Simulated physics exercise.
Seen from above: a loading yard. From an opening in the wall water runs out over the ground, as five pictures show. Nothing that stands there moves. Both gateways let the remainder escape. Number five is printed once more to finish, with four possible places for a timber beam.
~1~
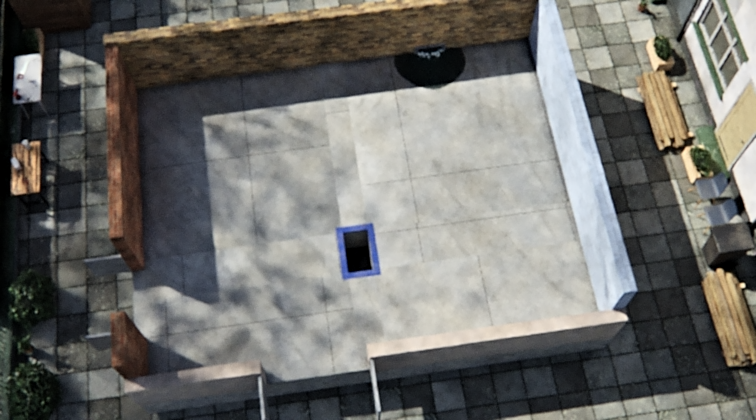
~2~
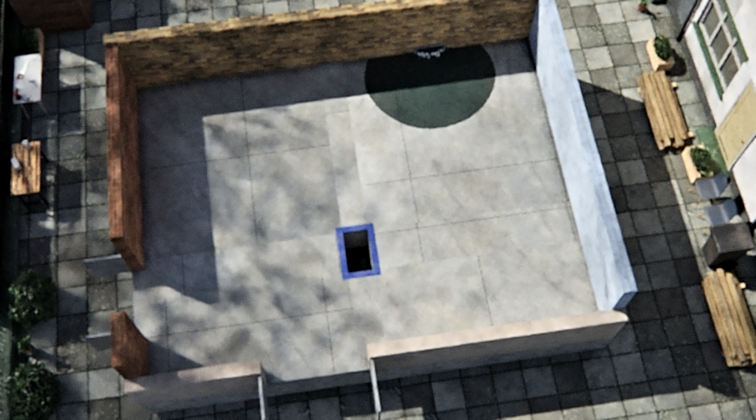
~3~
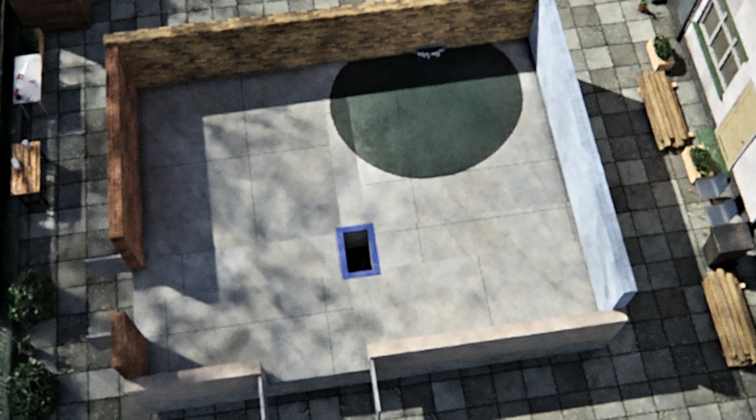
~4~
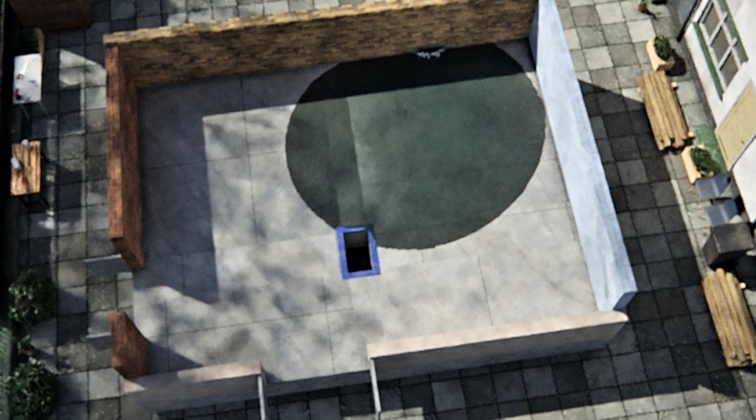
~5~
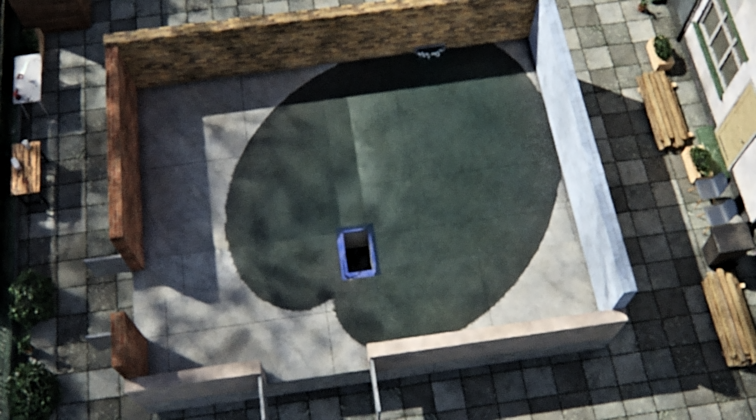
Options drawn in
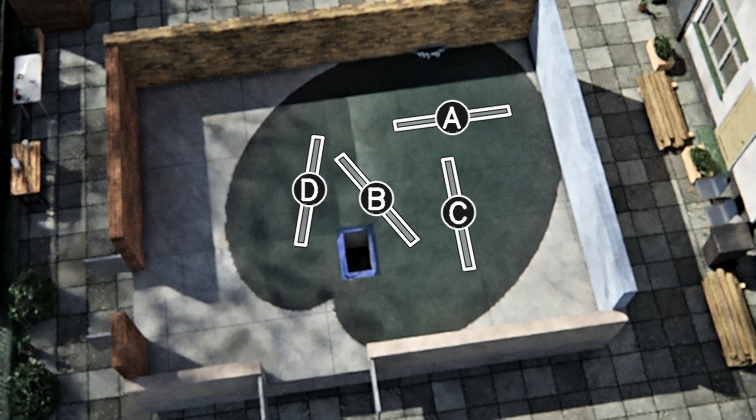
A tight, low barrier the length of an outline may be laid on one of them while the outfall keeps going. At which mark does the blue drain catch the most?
D.
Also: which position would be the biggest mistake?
The answer is B.
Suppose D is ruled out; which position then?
The answer is C.
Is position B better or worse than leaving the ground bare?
Worse.
On the marked copy, A from (395, 125) to (509, 110); B from (339, 156) to (414, 242); C from (469, 268) to (447, 159); D from (300, 244) to (318, 137).
With A, about 6 % of the stream runs into the blue drain, about 94 % out by the gates.
With B, next to none of the stream runs into the blue drain, about 97 % out by the gates.
With C, about 18 % of the stream runs into the blue drain, about 80 % out by the gates.
With D, about 27 % of the stream runs into the blue drain, about 71 % out by the gates.
